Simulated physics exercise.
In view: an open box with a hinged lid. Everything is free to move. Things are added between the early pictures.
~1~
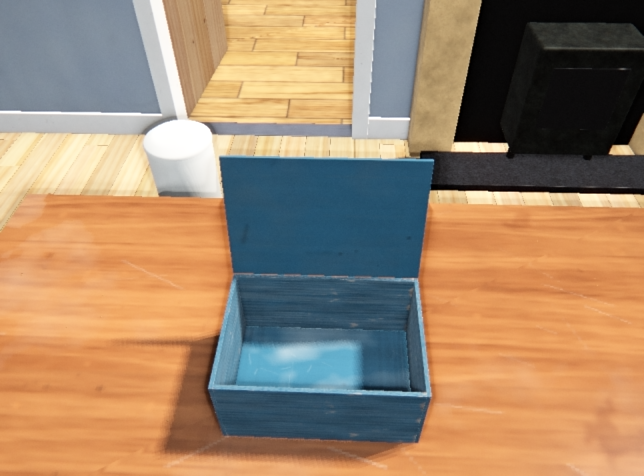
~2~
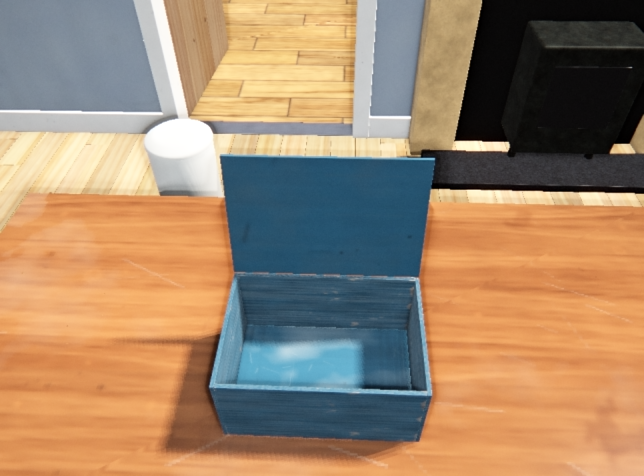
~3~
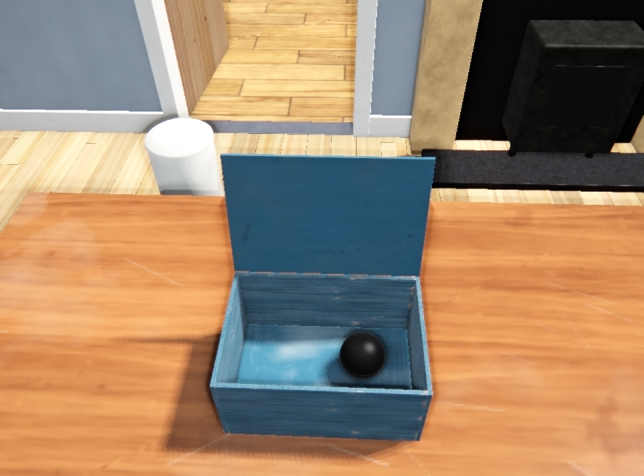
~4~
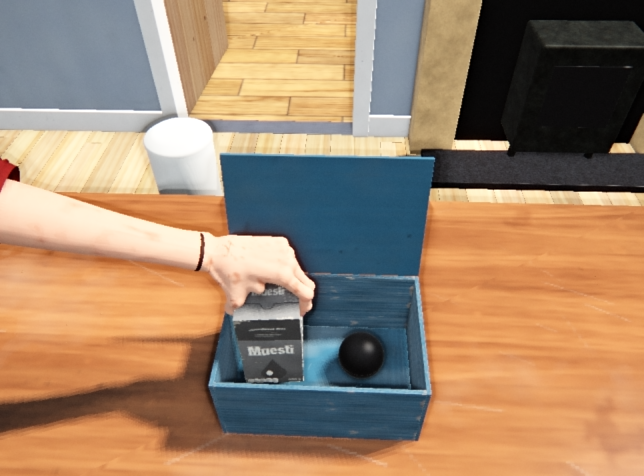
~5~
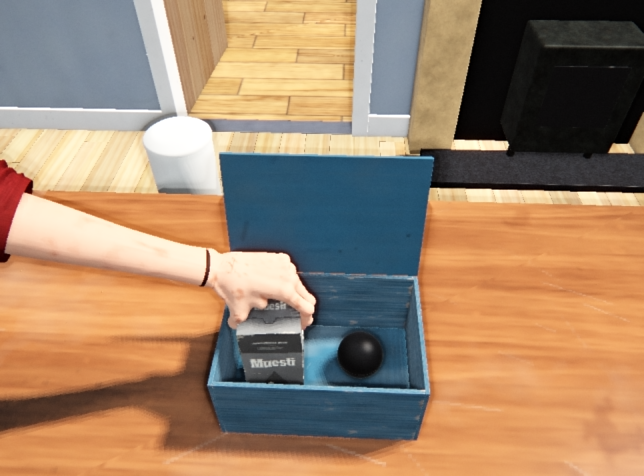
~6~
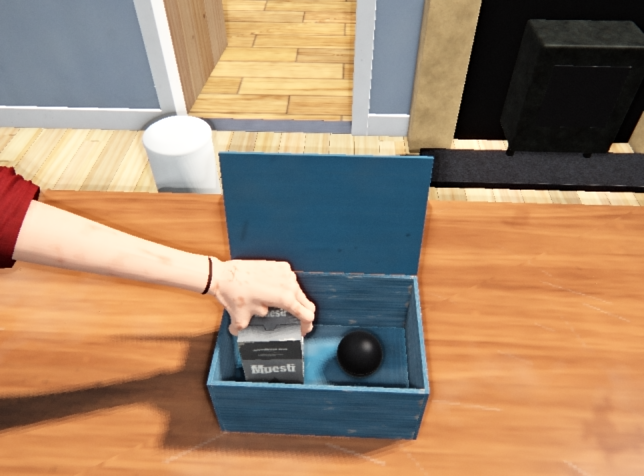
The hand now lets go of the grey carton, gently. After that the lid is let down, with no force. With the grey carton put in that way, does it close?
As it turns out, it will not close.
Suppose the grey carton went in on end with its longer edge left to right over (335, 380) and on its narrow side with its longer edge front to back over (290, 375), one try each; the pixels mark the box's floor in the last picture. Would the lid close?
First, it closes; second, it closes.
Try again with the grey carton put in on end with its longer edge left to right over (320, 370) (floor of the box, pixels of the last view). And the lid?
Then it shuts flat.
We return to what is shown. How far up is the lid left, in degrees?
Some 20° above the rim.
Then, 1.30 s past the last view, lid 78° above the rim.
Then, 1.70 s past the last view, lid 49° above the rim.
Finally, lid 21° above the rim; both still in place. Final places as the last picture's camera would see them, grey carton near (274, 351).
